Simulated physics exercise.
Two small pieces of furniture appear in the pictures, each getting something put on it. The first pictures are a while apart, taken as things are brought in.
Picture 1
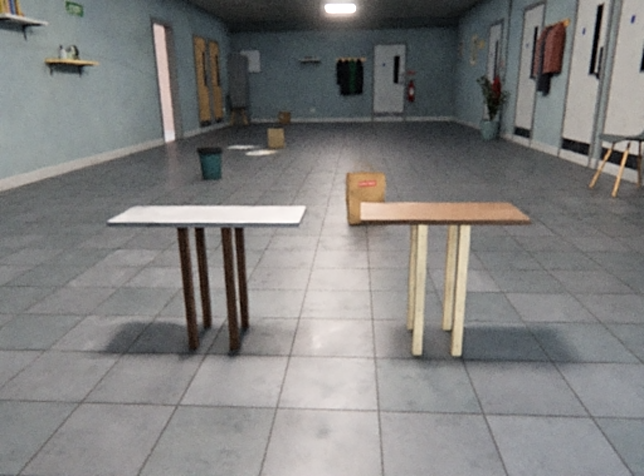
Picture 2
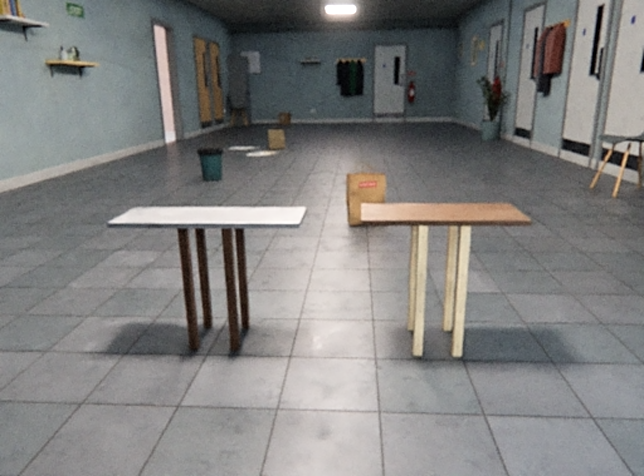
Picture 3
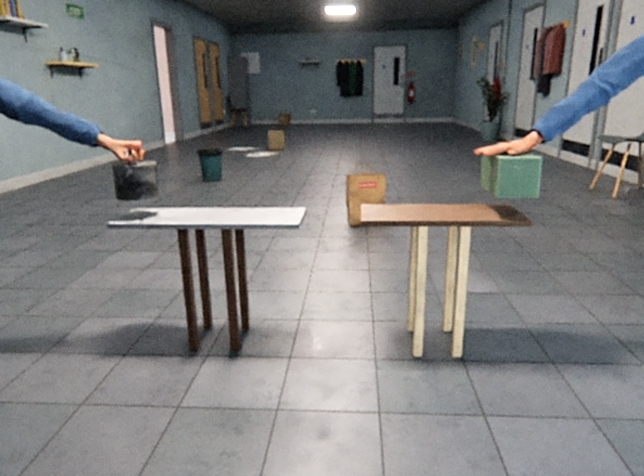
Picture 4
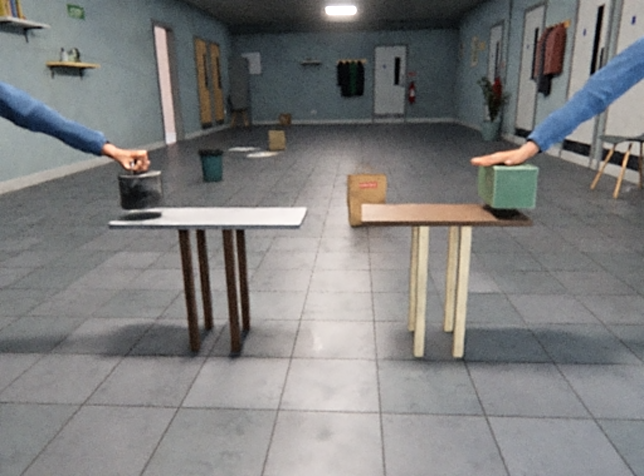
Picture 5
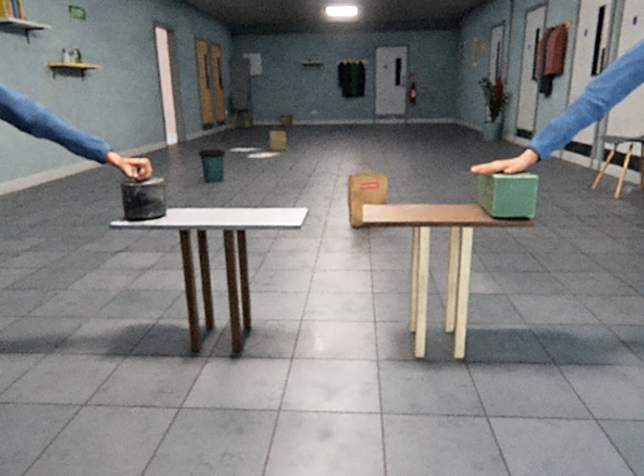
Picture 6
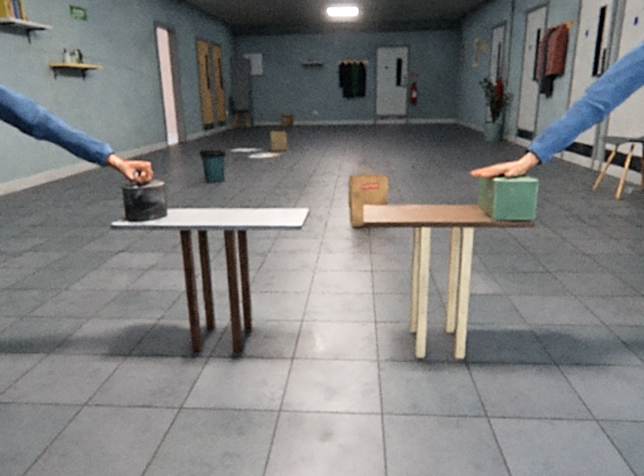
Two blue-sleeved arms lowering a dark round object onto a grey-topped table at left and a green block onto a brown one at right.
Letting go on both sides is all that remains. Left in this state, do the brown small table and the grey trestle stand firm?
Brown small table - no, it tips over; grey trestle - no, it tips over.
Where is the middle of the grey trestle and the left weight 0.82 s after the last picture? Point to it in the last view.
Taking them in the order asked, (122, 262) and then (42, 305).
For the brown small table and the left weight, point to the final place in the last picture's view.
The brown small table around (565, 280); the left weight around (27, 318).
Then, 0.44 s after the last picture, brown small table tipped 13° from how it was near (475, 214); grey trestle tipped 24° from how it was near (169, 220).
Then, 0.64 s after the last picture, brown small table tipped 41° from how it was near (527, 234); grey trestle tipped 62° from how it was near (126, 264).
Then, 0.82 s after the last picture, brown small table tipped 65° from how it was near (565, 273); grey trestle tipped 61° from how it was near (122, 262).
At rest, the brown small table goes over, near (566, 280); the grey trestle goes over, near (127, 266).
